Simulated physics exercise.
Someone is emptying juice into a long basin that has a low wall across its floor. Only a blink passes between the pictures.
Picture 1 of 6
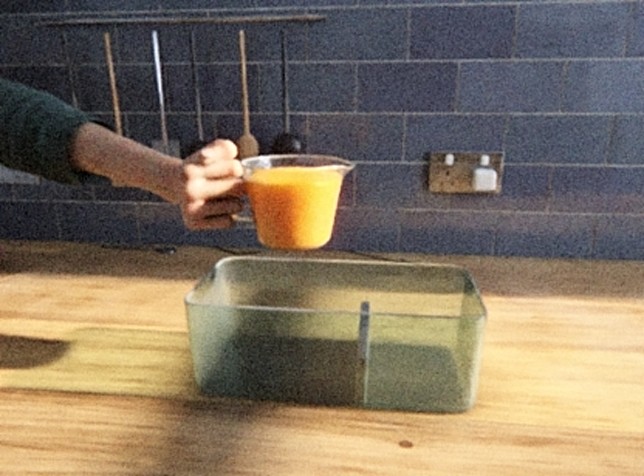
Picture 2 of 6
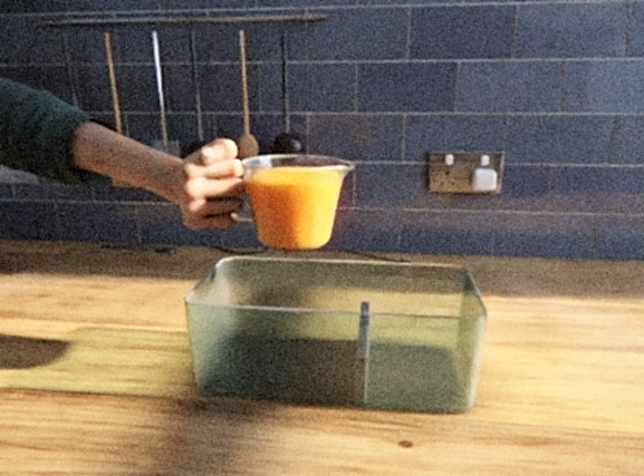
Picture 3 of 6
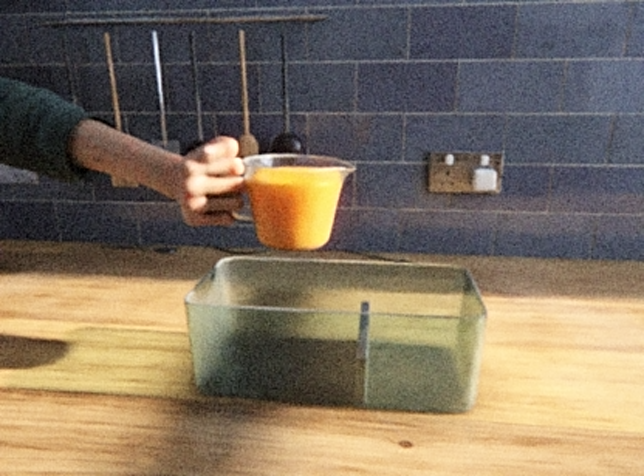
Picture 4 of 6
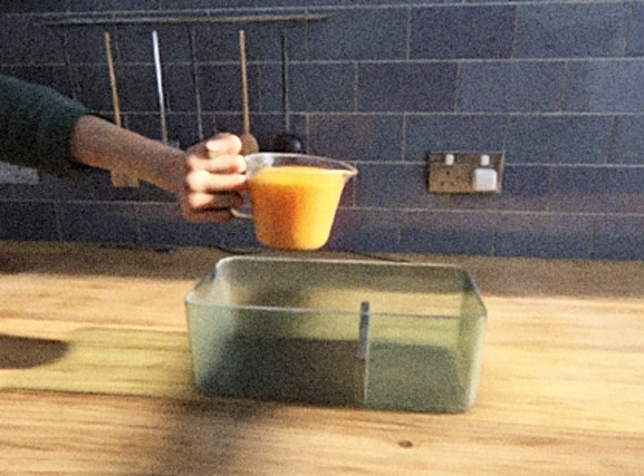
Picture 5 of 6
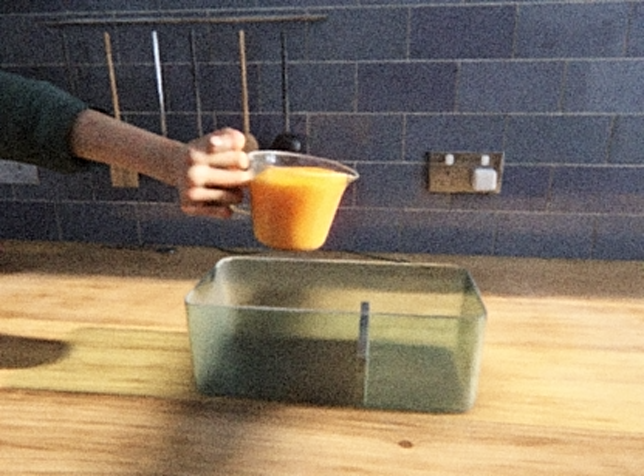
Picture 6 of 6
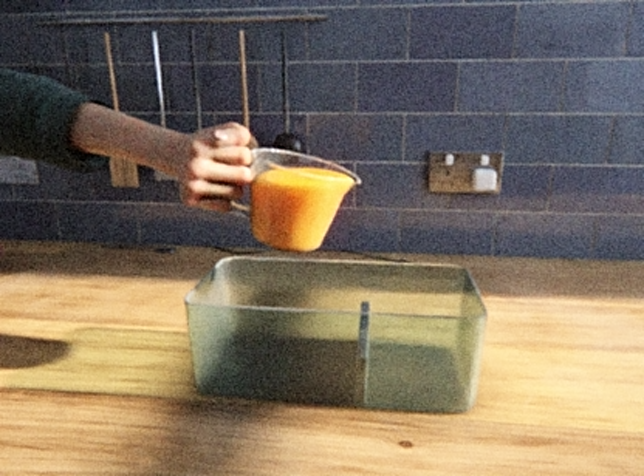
A hand in a dark green sleeve reaches in from the left, holding a clear jug of orange juice above a long, empty, greenish see-through basin with a low wall across its floor. They are seen from the front and slightly above, on a sunlit wooden worktop before dark blue tiles, hanging utensils and a socket. The hand gradually tilts the jug rightward while the view stays still.
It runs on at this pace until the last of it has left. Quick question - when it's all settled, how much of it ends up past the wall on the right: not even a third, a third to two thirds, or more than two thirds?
The part right of the wall will probably go higher than two thirds.
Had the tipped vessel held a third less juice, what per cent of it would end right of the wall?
Estimated share: Around 75 %.
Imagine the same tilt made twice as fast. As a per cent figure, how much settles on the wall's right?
Somewhere near 60 percent.
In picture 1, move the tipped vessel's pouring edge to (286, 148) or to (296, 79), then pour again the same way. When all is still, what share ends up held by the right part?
In order, some 0 and 35 percent.
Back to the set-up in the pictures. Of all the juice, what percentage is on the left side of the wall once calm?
Around 20 %.
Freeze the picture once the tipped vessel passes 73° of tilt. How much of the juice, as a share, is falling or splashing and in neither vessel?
20 %.
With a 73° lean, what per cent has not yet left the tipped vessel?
Roughly 55 %.
A moment on, the tilt is 73° and 54 per cent is still to pour, 0 is left of the wall and 25 right of it.
Next, the tilt is 111° and 3 per cent is still to pour, 13 is left of the wall and 82 right of it.
Then the tilt is 121° and 0 per cent is still to pour, 18 is left of the wall and 82 right of it.
Later the tilt is 121° and 0 per cent is still to pour, 18 is left of the wall and 82 right of it.
At rest 18 per cent lies left of the wall, 82 right of it and 1 outside.
